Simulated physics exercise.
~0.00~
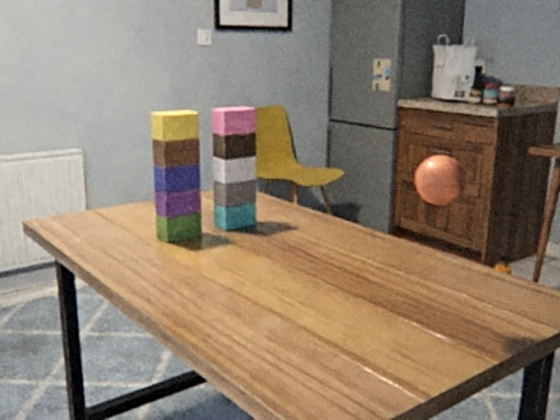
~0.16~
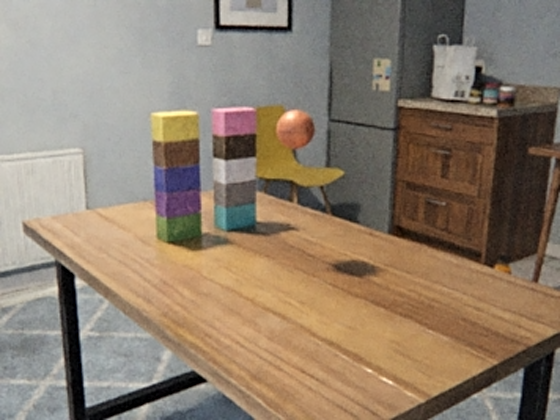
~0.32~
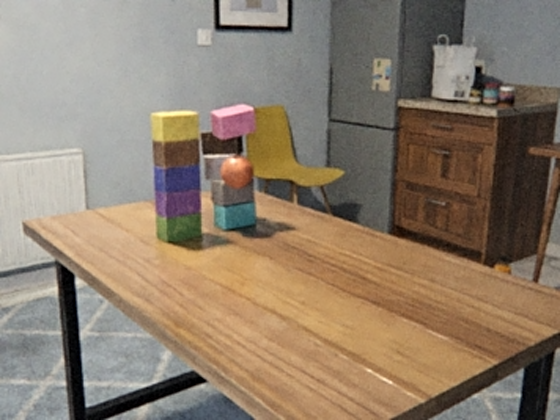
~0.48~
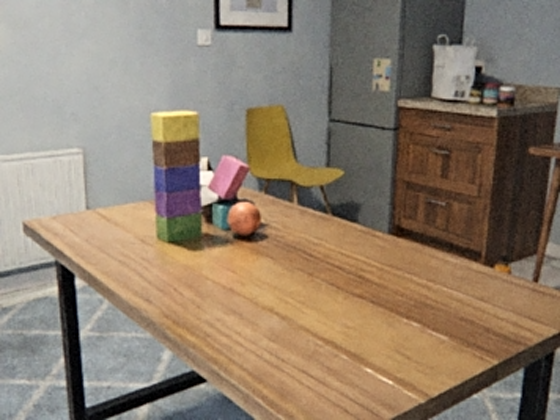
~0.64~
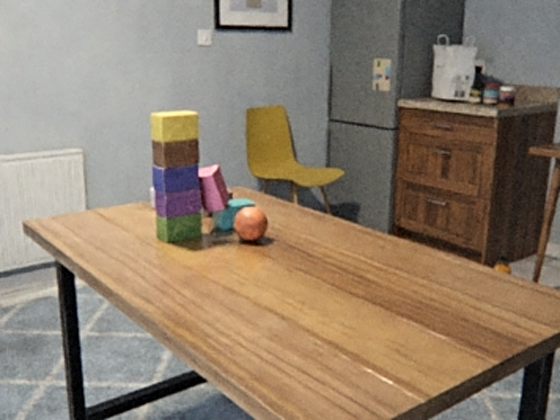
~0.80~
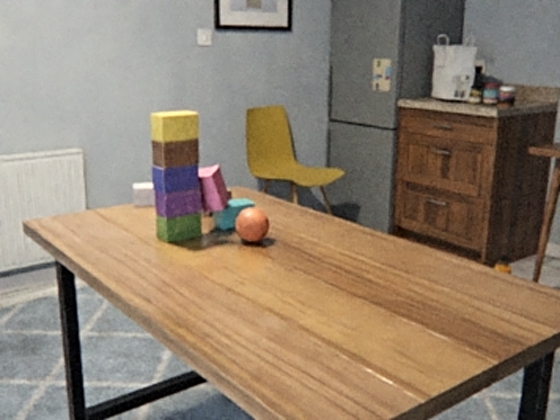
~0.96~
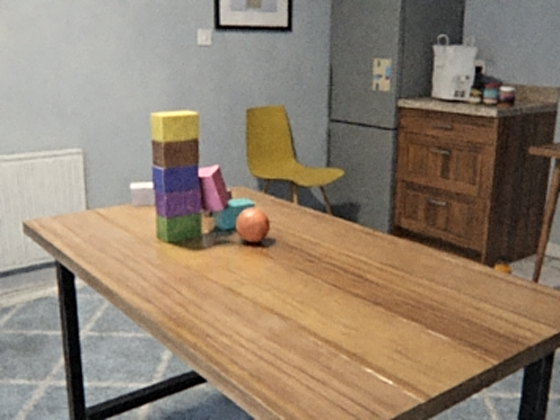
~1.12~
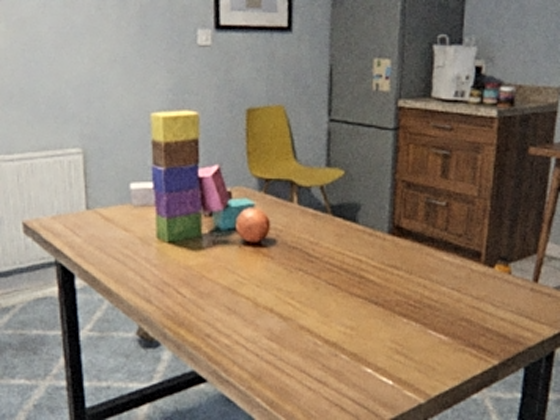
The footage shows an orange ball flying leftward into the right of two block stacks on a wooden table, toppling its upper blocks. Grey, pink and white blocks end up lying on the table, the black one falls off, and the other stack stays standing.
